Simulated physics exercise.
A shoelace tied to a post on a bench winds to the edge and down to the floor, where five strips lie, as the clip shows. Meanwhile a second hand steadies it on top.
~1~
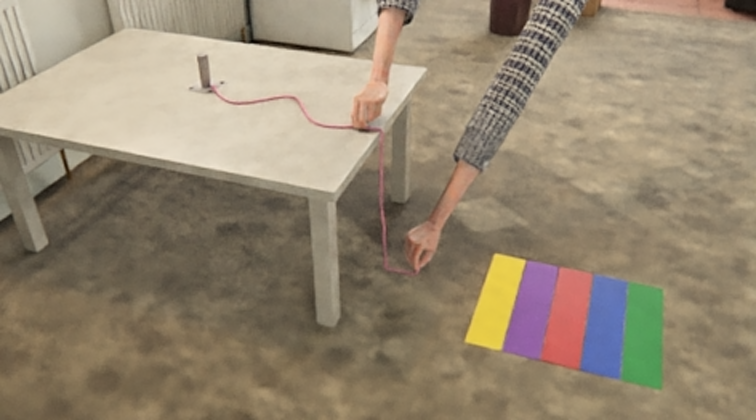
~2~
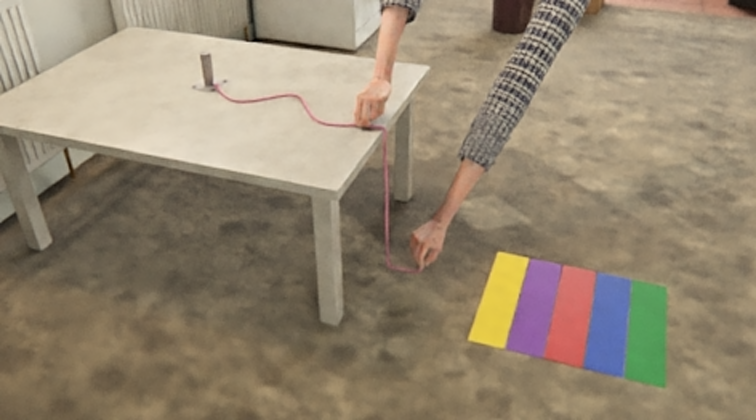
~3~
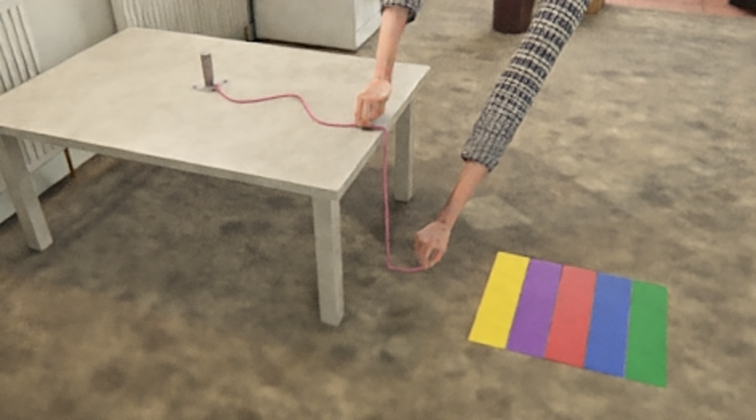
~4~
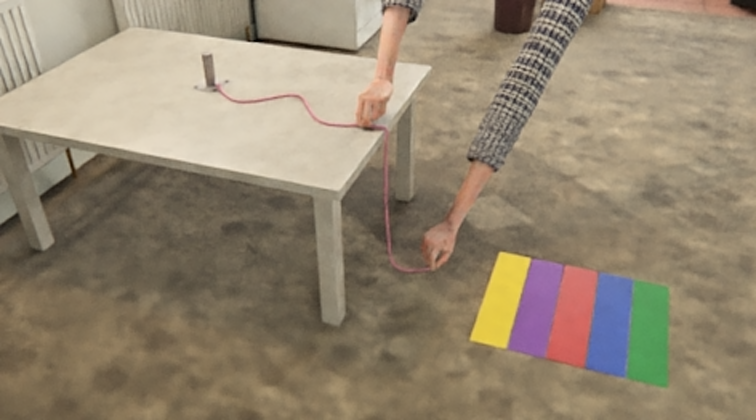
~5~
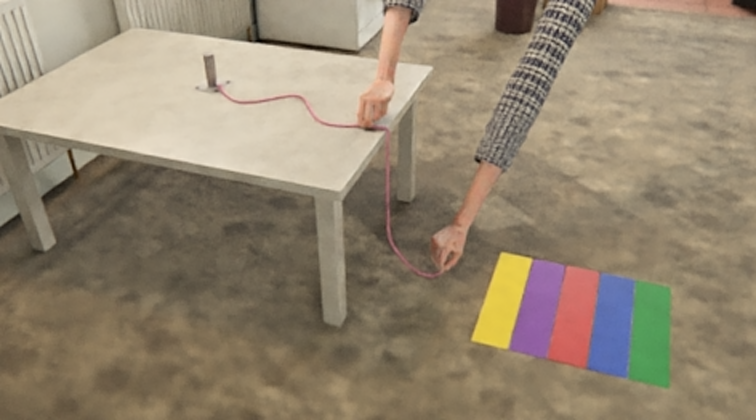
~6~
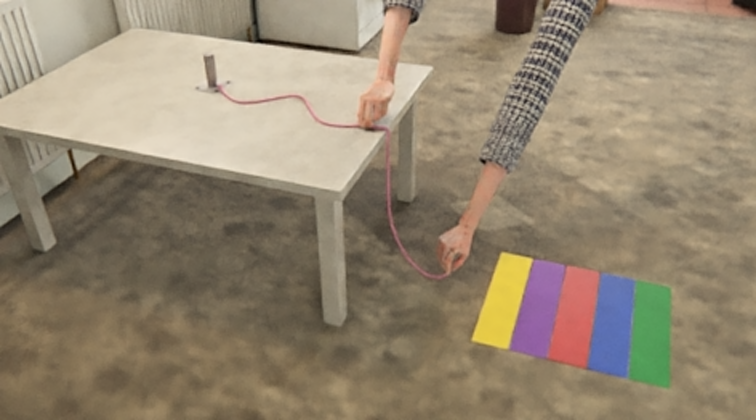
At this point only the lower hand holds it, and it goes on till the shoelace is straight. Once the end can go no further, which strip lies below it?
The red strip lies below it.
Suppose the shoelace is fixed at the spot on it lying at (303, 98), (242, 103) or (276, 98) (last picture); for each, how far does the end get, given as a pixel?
Try 1: (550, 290); try 2: (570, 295); try 3: (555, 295).
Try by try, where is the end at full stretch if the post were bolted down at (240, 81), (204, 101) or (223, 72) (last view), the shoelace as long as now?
Pixels, try by try: About (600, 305), (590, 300), (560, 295).
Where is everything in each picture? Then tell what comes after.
In the first frame, end (418, 266); yellow (488, 328); purple (525, 337); red (563, 346); blue (602, 355); green (642, 365).
In the second frame, end (424, 264); shoelace through (227, 98) (287, 95) (317, 121) (384, 134) (387, 194) (387, 251).
In the third frame, end (428, 265).
In the fourth frame, end (435, 267); shoelace through (229, 98) (289, 95) (319, 121) (386, 135) (386, 194) (389, 251).
In the fifth frame, end (444, 269).
In the sixth frame, end (451, 270); shoelace through (231, 99) (291, 96) (320, 122) (388, 135) (388, 195) (404, 252).
Early on, end near (516, 284); over yellow.
Midway, end near (555, 293); over purple.
At the end of the slack, end near (579, 298); over red. Over red.
